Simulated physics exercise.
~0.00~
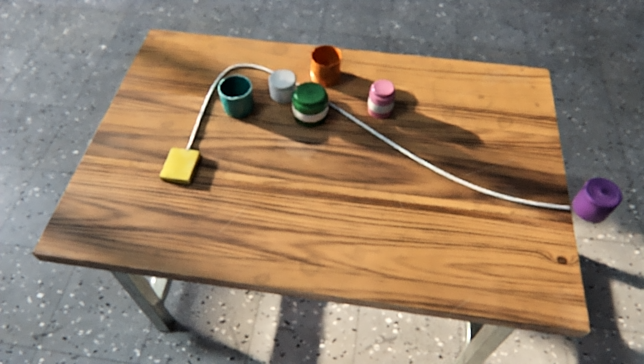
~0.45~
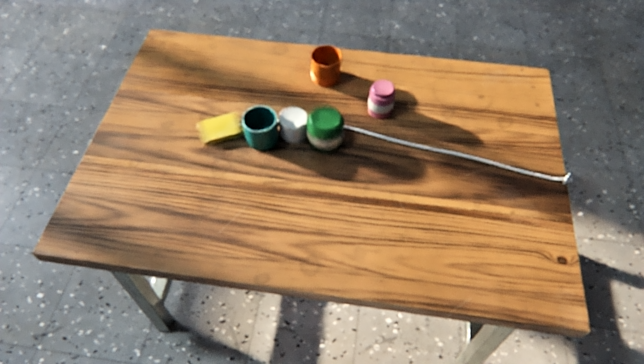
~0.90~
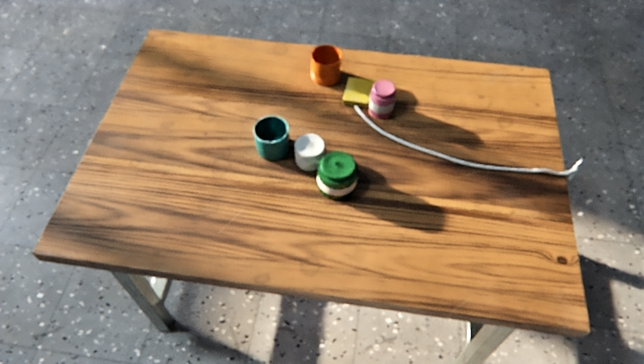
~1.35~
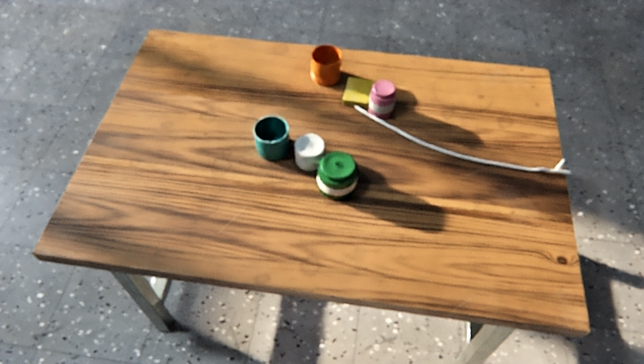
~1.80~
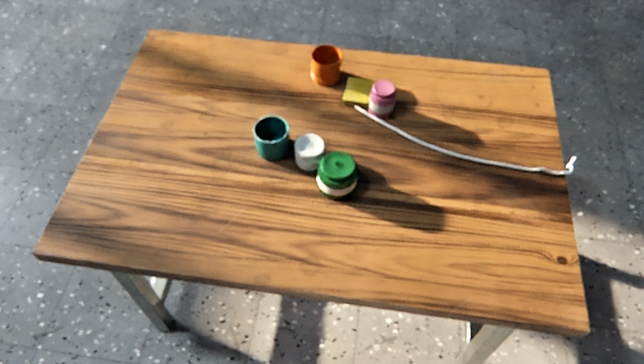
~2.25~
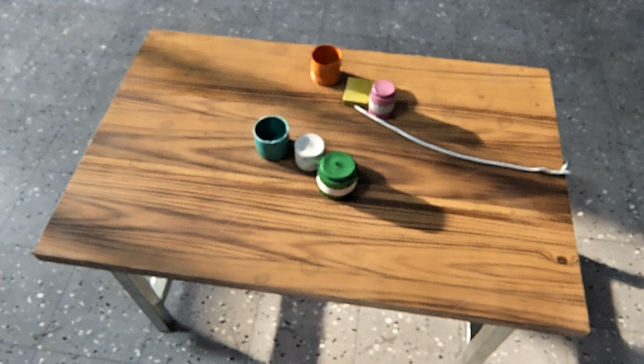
A purple, cup-shaped object drops off the right edge of a wooden table, trailing a pale cable that winds past several small containers to a yellow block. The cable pulls taut, dragging the block rightward and shoving the teal mug, white tub and green jar toward the front. The block then slides on past them, up and to the right, and stops beside the pink jar. The orange cup and pink jar stay in place. At the end, the purple object is out of sight, and the cable's loose tip rests at the table's right edge after flicking slightly.
